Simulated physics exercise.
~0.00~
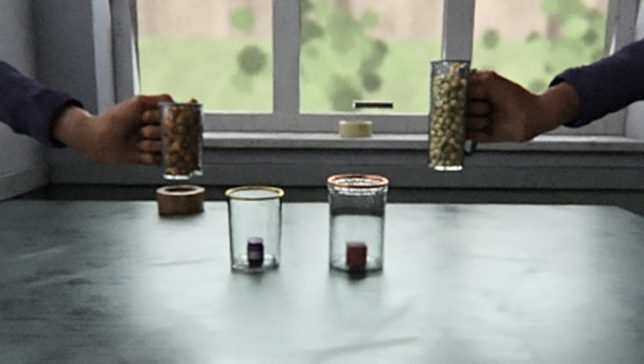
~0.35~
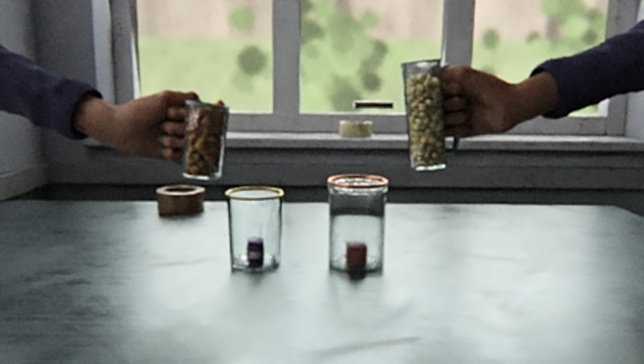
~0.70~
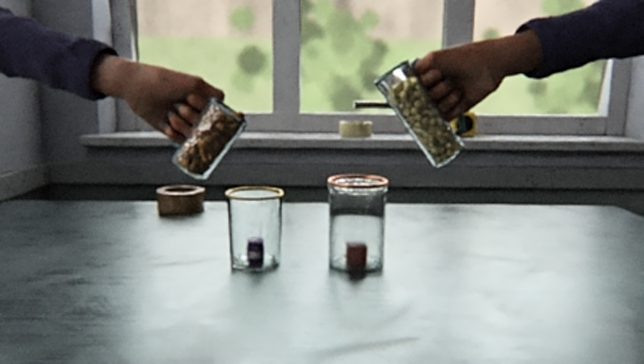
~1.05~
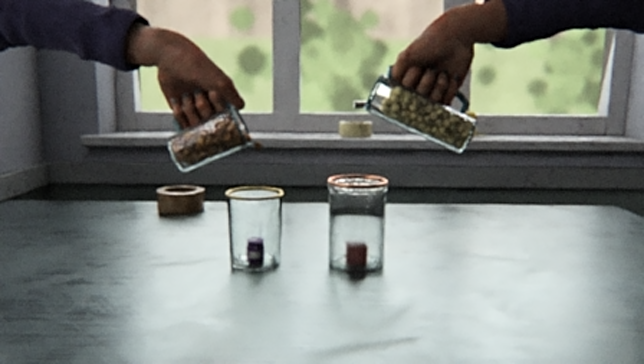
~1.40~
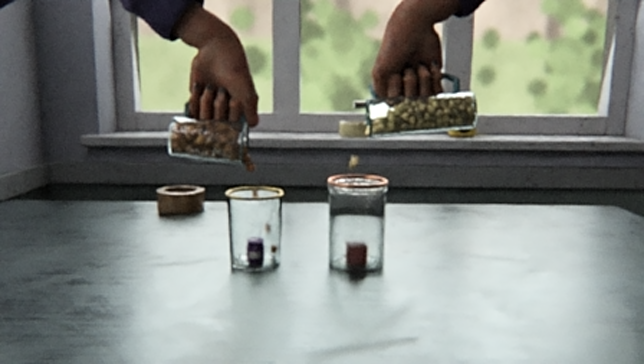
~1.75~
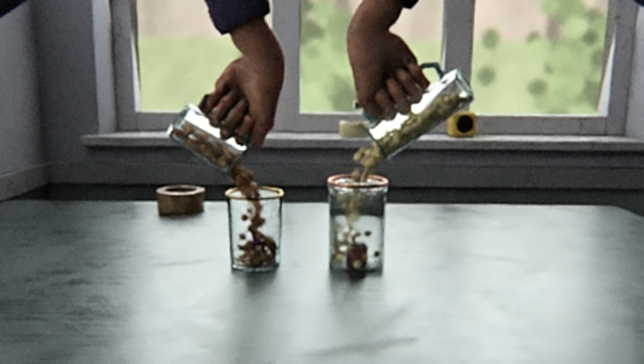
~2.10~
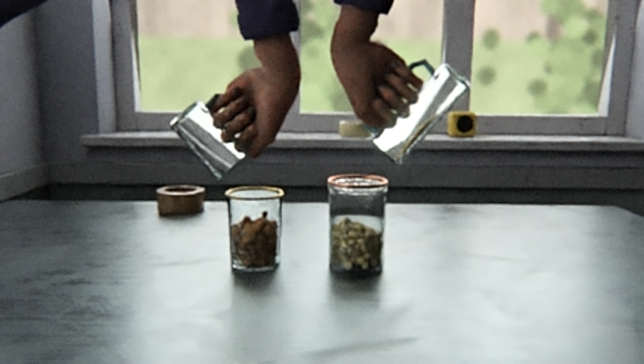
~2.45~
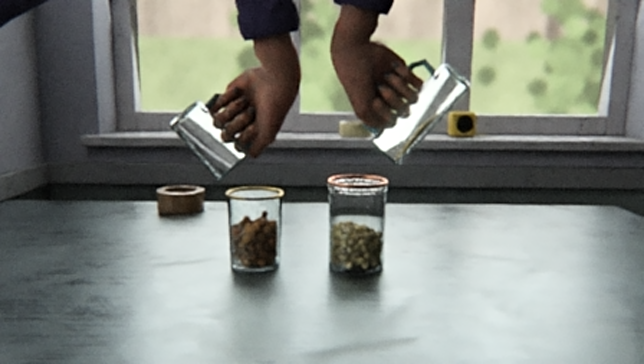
The clip shows two hands moving cups of brown and pale green pieces inward and tipping them over a glass and a jar, each holding a small object. The pieces pour in, covering both objects, and the emptied cups remain tilted above the partly filled containers.
